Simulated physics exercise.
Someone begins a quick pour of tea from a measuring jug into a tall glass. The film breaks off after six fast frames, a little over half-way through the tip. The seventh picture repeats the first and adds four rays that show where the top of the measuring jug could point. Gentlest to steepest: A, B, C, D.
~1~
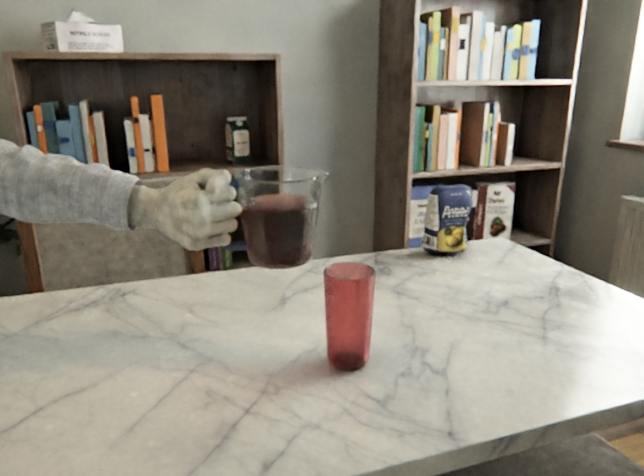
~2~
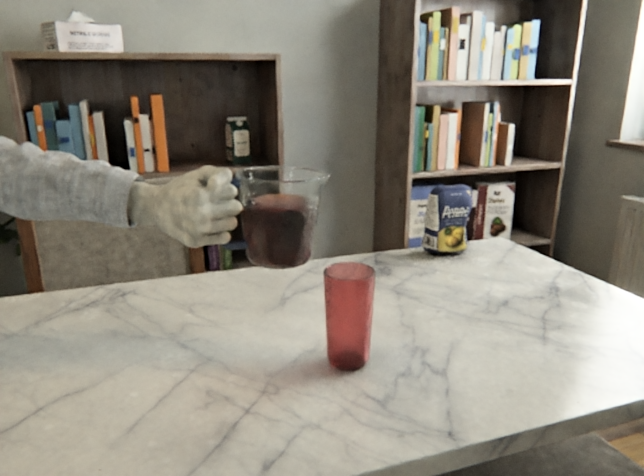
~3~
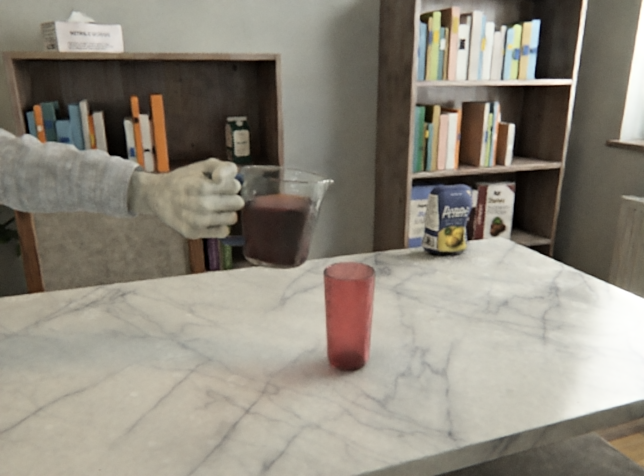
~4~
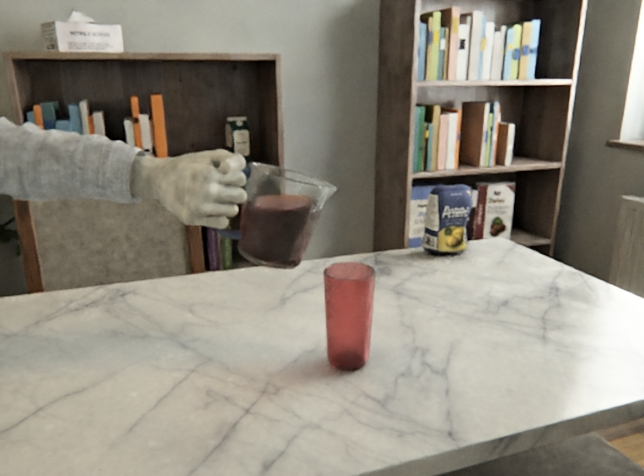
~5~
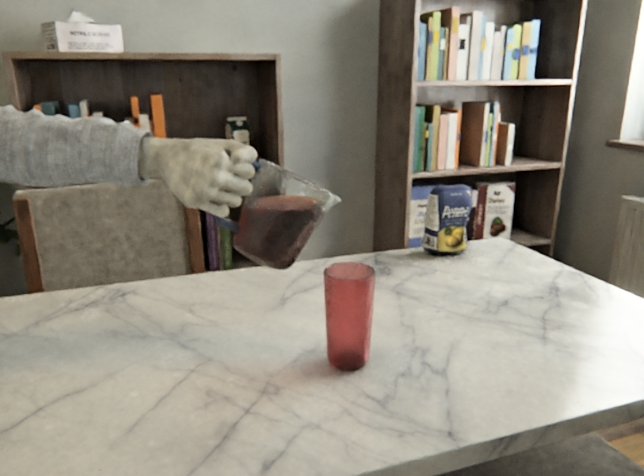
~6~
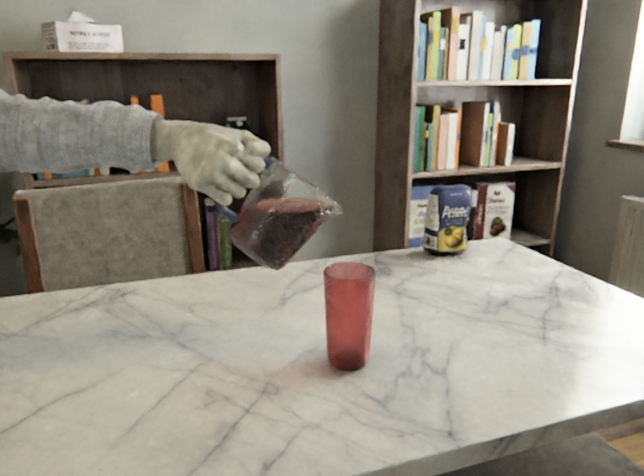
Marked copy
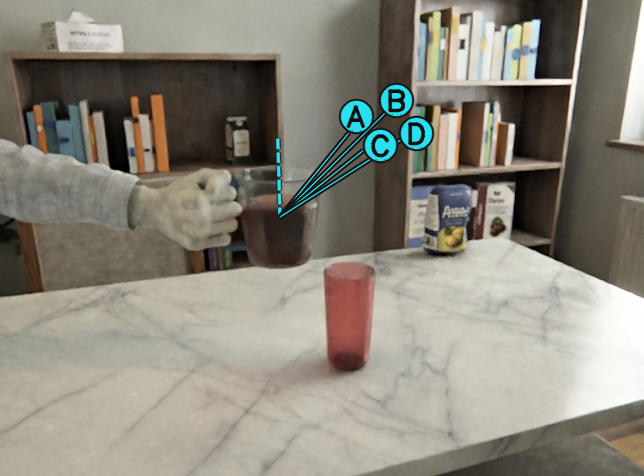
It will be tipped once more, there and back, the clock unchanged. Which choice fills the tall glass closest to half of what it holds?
It is D.
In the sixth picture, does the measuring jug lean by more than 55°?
No.
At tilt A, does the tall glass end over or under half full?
Under half.
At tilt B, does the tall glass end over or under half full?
Under.
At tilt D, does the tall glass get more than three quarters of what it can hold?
No, it does not.
On the marked copy, A at (348, 133); B at (384, 113); C at (362, 150); D at (400, 140).
If A is chosen, the tall glass ends with about 11 % of what it can hold.
If B is chosen, the tall glass ends with about 19 % of what it can hold; 3 % of the tea is spilt.
If C is chosen, the tall glass ends with about 31 % of what it can hold; 4 % of the tea is spilt.
If D is chosen, the tall glass ends with about 47 % of what it can hold; 4 % of the tea is spilt.
